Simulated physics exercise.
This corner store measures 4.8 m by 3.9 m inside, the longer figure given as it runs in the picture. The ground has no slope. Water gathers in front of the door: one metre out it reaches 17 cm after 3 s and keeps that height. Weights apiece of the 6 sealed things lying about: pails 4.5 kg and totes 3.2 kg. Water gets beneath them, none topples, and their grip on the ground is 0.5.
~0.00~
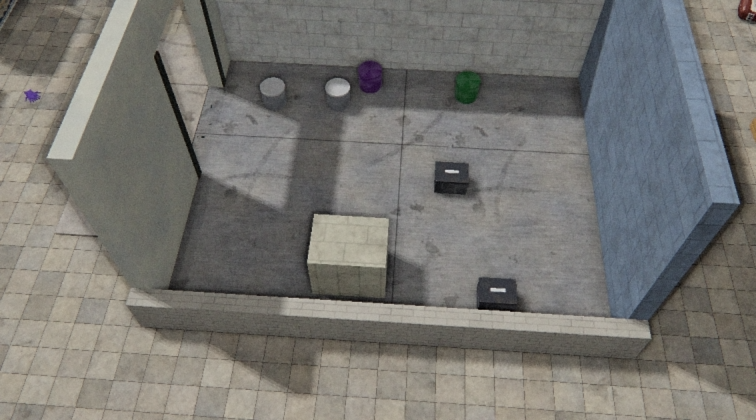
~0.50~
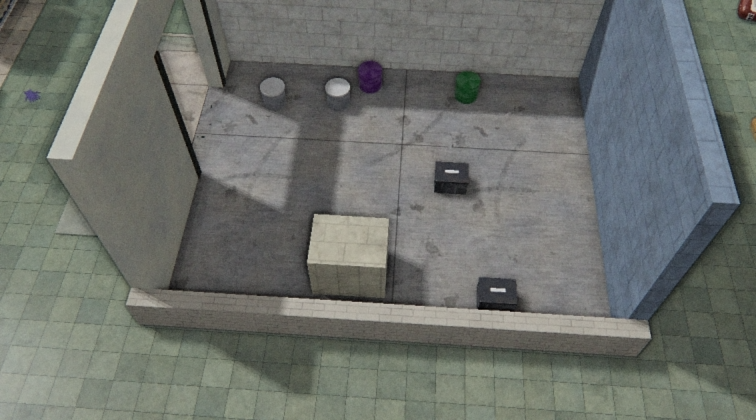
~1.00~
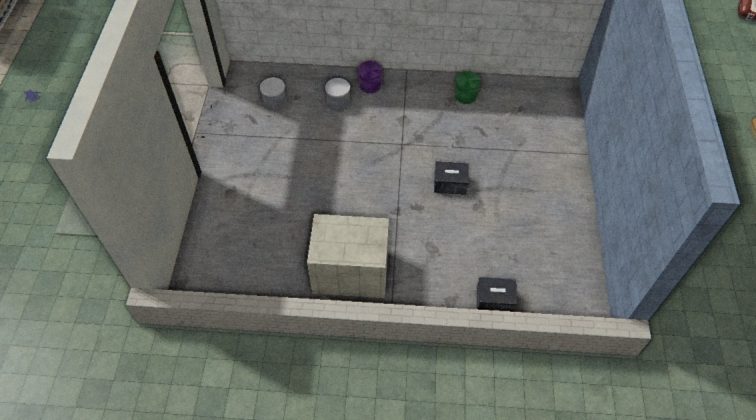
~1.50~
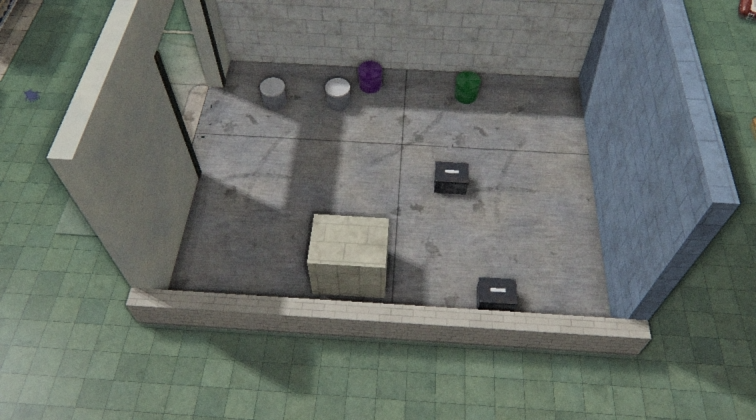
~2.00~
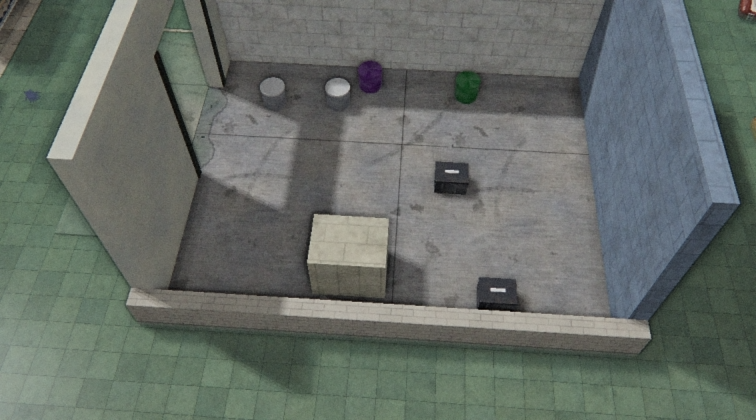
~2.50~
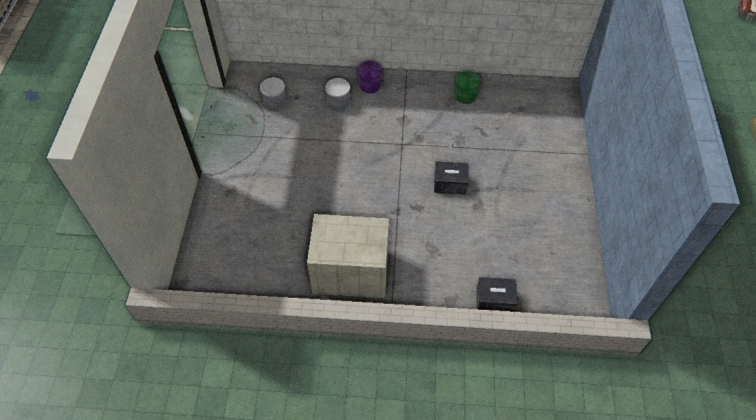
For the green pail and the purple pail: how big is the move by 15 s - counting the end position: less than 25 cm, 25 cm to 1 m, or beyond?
The green pail travels far, the purple pail travels far.
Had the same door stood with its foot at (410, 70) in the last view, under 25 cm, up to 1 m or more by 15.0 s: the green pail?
In that case the green pail travels far.
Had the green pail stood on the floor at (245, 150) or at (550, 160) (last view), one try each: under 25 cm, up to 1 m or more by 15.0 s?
In that order: It gets carried off; it ends far away.
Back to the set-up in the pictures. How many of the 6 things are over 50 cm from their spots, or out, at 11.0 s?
I count 6.
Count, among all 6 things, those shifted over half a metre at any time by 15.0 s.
6 of them.
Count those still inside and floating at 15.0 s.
At that moment 6.
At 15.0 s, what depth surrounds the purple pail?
About 12 cm.
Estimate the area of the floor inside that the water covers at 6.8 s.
Roughly 16 m2.
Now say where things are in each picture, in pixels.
The green pail at (468, 80), on the bottom; the purple pail at (370, 69), on the bottom; water covers 0.0 m2; 0 of 6 have shifted, in the first frame.
The green pail at (468, 80) rests on the ground; the purple pail at (370, 69), on the bottom; water covers 0.0 m2; 0 of 6 have shifted, in the second frame.
The green pail at (468, 80), on the bottom; the purple pail at (370, 69), on the bottom; 0.0 m2 under water; 0 of 6 have shifted, in the third frame.
The green pail at (468, 80), on the bottom; the purple pail at (370, 69), on the bottom; water covers 0.0 m2; 0 of 6 have shifted, in the fourth frame.
The green pail at (468, 80), on the bottom; the purple pail at (370, 69) rests on the ground; 0.0 m2 under water; 0 of 6 have shifted, in the fifth frame.
The green pail at (468, 80), on the bottom; the purple pail at (370, 69) rests on the ground; 0.7 m2 under water; 0 of 6 have shifted, in the sixth frame.
After 3.5 s the green pail is near (468, 80), 0.0 m from its start, aground; the purple pail is near (370, 69), 0.0 m from its start, aground; 0 afloat.
After 6.8 s the green pail is near (497, 84), 0.4 m from its start, aground; the purple pail is near (491, 67), 1.6 m from its start, aground; 2 afloat.
After 11.0 s the green pail is near (585, 187), 2.1 m from its start, afloat; the purple pail is near (577, 117), 2.7 m from its start, afloat; 6 afloat.
After 15.0 s the green pail is near (505, 294), 3.2 m from its start, afloat; the purple pail is near (583, 207), 3.3 m from its start, afloat; 6 afloat.
